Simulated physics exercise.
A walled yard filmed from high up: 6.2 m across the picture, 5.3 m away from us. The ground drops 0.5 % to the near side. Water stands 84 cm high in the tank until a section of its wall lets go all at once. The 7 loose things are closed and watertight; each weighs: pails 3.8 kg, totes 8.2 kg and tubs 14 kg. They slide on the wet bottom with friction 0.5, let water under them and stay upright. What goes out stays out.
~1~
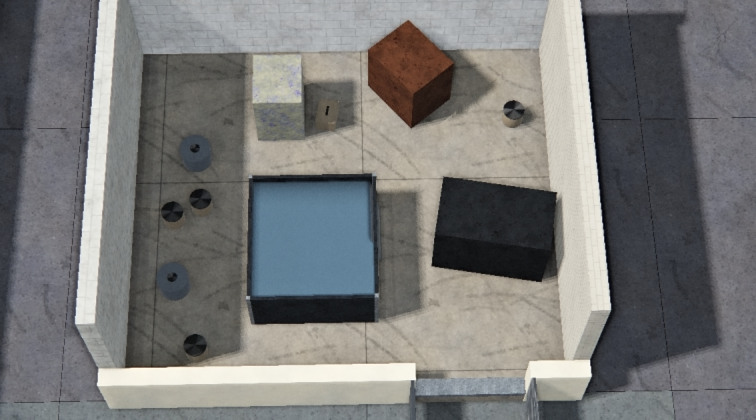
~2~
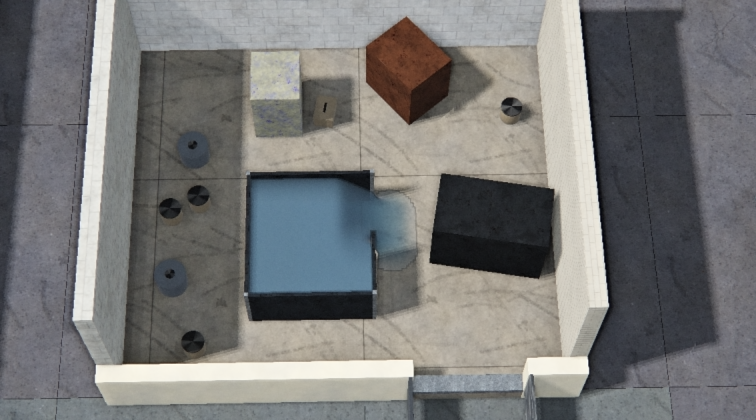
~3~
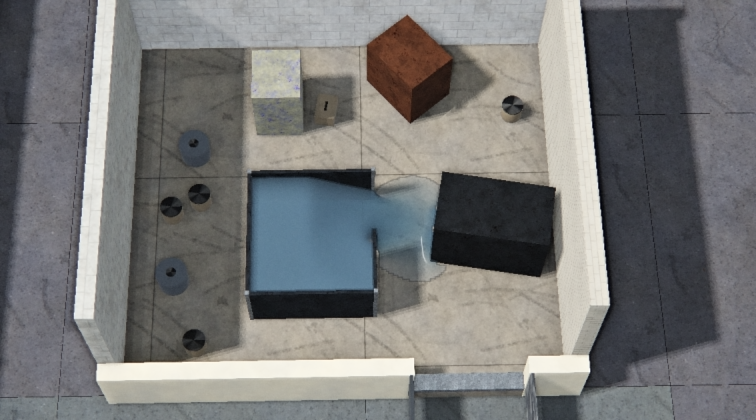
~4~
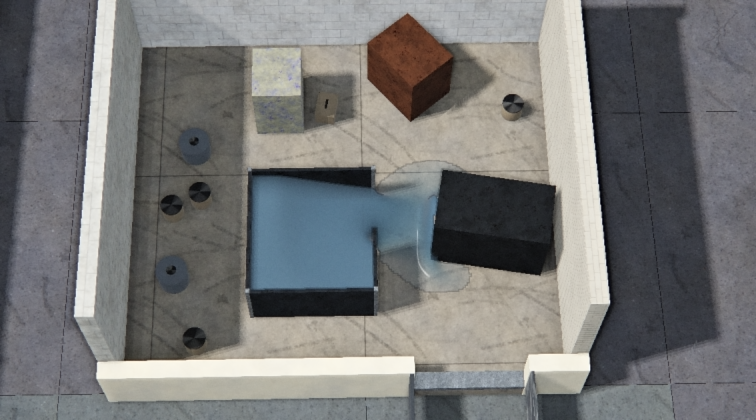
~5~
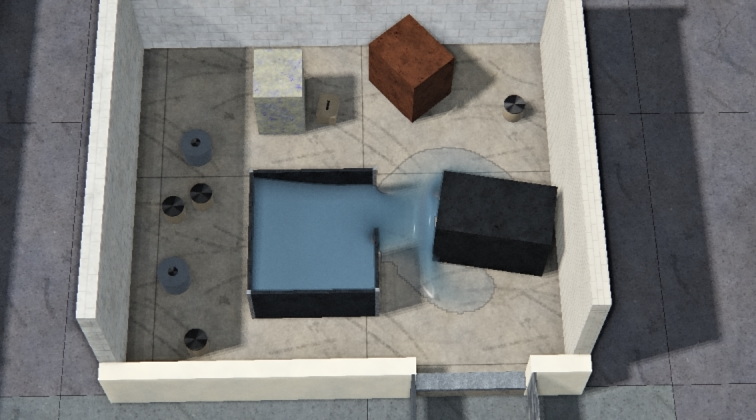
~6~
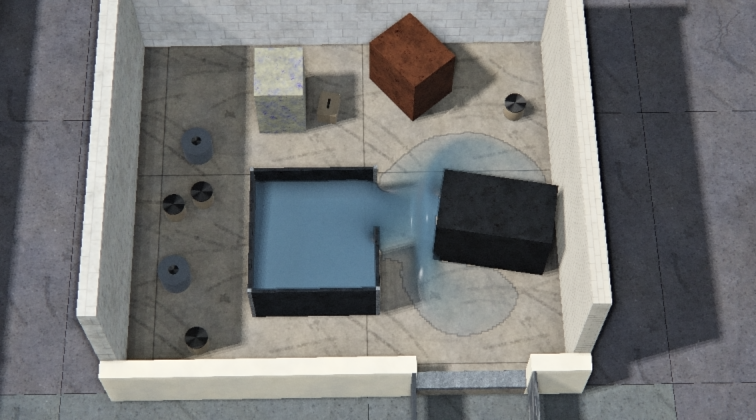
Water pours through an opening in the right side of a dark open tank, reaches the black block beside it, and spreads across the yard floor above and below, while the surrounding blocks and small round objects stay still.
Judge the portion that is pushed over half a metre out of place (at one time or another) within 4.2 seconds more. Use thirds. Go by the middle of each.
That comes to under a third.
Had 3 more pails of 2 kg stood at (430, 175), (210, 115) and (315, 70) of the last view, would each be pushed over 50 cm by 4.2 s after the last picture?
In that order: More, under, more.
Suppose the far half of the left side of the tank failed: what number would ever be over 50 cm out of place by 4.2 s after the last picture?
In that case 5 of them.
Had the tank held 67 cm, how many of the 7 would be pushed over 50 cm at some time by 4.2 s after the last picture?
In that case 1 of them.
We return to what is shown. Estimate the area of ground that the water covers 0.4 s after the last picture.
Roughly 12 m2.
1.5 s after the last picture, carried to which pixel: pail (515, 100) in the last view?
Near (524, 26).
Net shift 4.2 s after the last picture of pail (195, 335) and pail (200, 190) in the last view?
In that order: 80 cm, 0 cm.
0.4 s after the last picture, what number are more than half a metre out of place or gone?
By then 0.
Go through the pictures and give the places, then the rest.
A pail at (172, 211) rests on the ground; a pail at (195, 345), on the bottom; 3.1 m2 under water; 0 of 7 have shifted, in the first picture.
A pail at (170, 208) rests on the ground; a pail at (193, 342), on the bottom; 3.7 m2 under water; 0 of 7 have shifted, in the second picture.
A pail at (171, 206), on the bottom; a pail at (194, 340), on the bottom; 4.4 m2 under water; 0 of 7 have shifted, in the third picture.
A pail at (171, 205), on the bottom; a pail at (194, 338), on the bottom; water covers 5.1 m2; 0 of 7 have shifted, in the fourth picture.
A pail at (173, 206), on the bottom; a pail at (196, 339), on the bottom; 6.0 m2 under water; 0 of 7 have shifted, in the fifth picture.
A pail at (173, 204), on the bottom; a pail at (196, 337), on the bottom; 7.4 m2 under water; 0 of 7 have shifted, in the sixth picture.
Then, 0.4 s after the last picture 0 of 7 are over 50 cm from their spots; 0 afloat.
Then, 1.5 s after the last picture 1 of 7 are over 50 cm from their spots; 1 afloat.
Then, 2.8 s after the last picture 1 of 7 are over 50 cm from their spots; 1 afloat.
Then, 4.2 s after the last picture 1 of 7 are over 50 cm from their spots, and 2 have been at some point; 2 afloat.
